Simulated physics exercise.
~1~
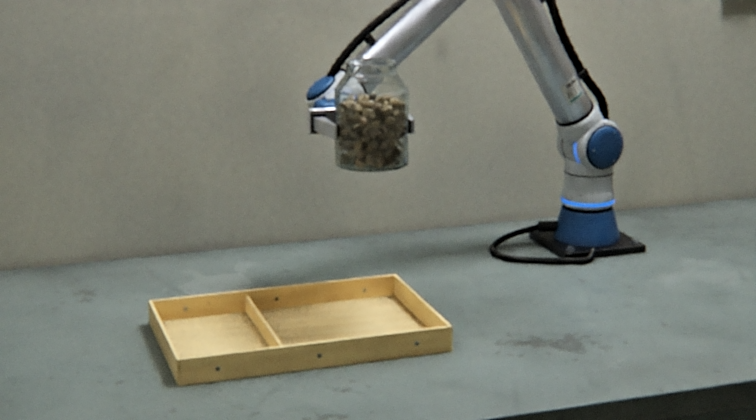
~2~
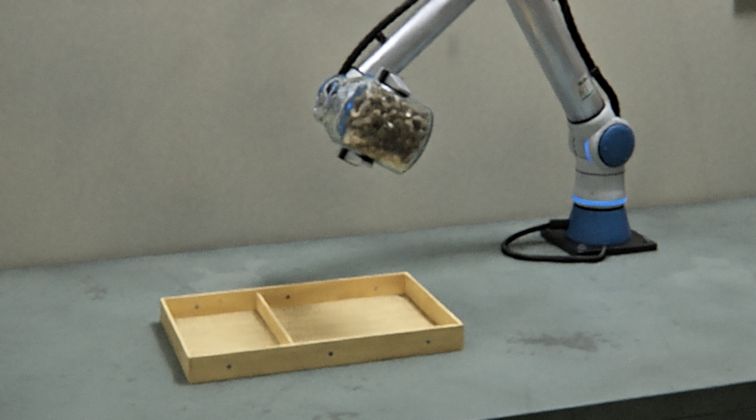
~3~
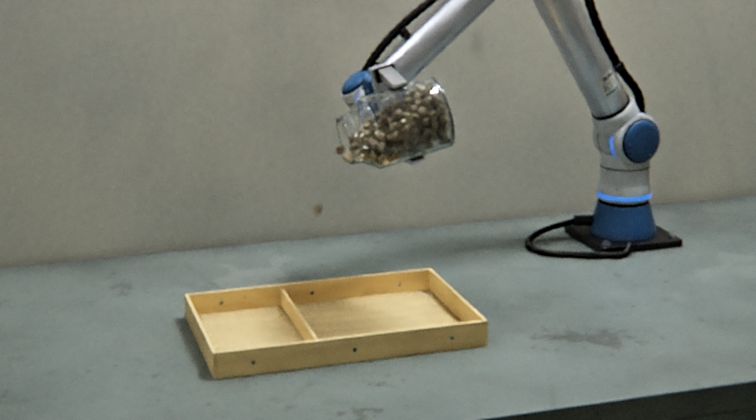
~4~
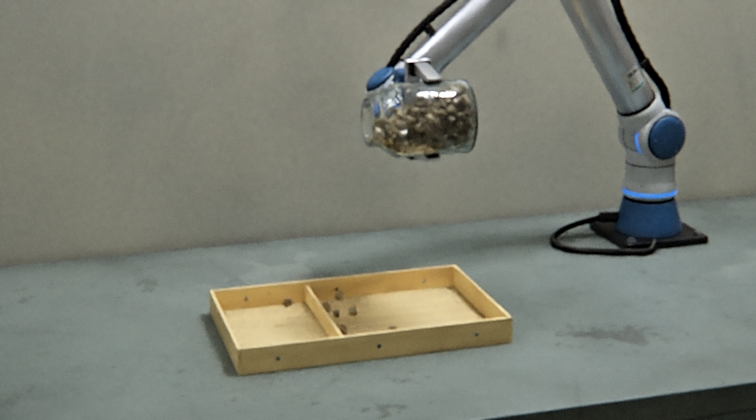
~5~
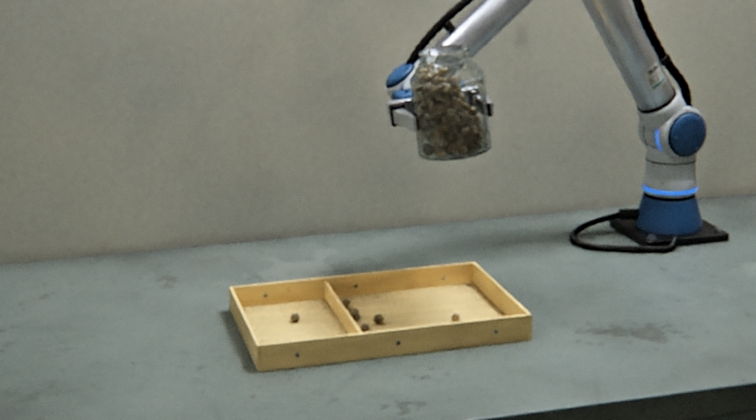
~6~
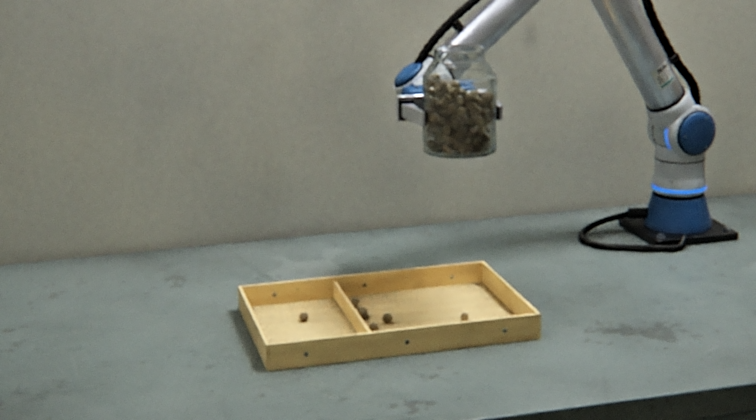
To begin with, a robot arm holds a clear glass jar of small brownish pebbles upright above a shallow wooden tray, which a cross wall splits into two parts on a grey table. The arm tips the jar over to the left until it lies roughly on its side. A few pebbles slip from its mouth and drop into the tray, scattering on both sides of the divider. The arm then turns the jar upright again, still well filled. At the end, only a handful of pebbles rest in the tray, most of them in the right-hand part.
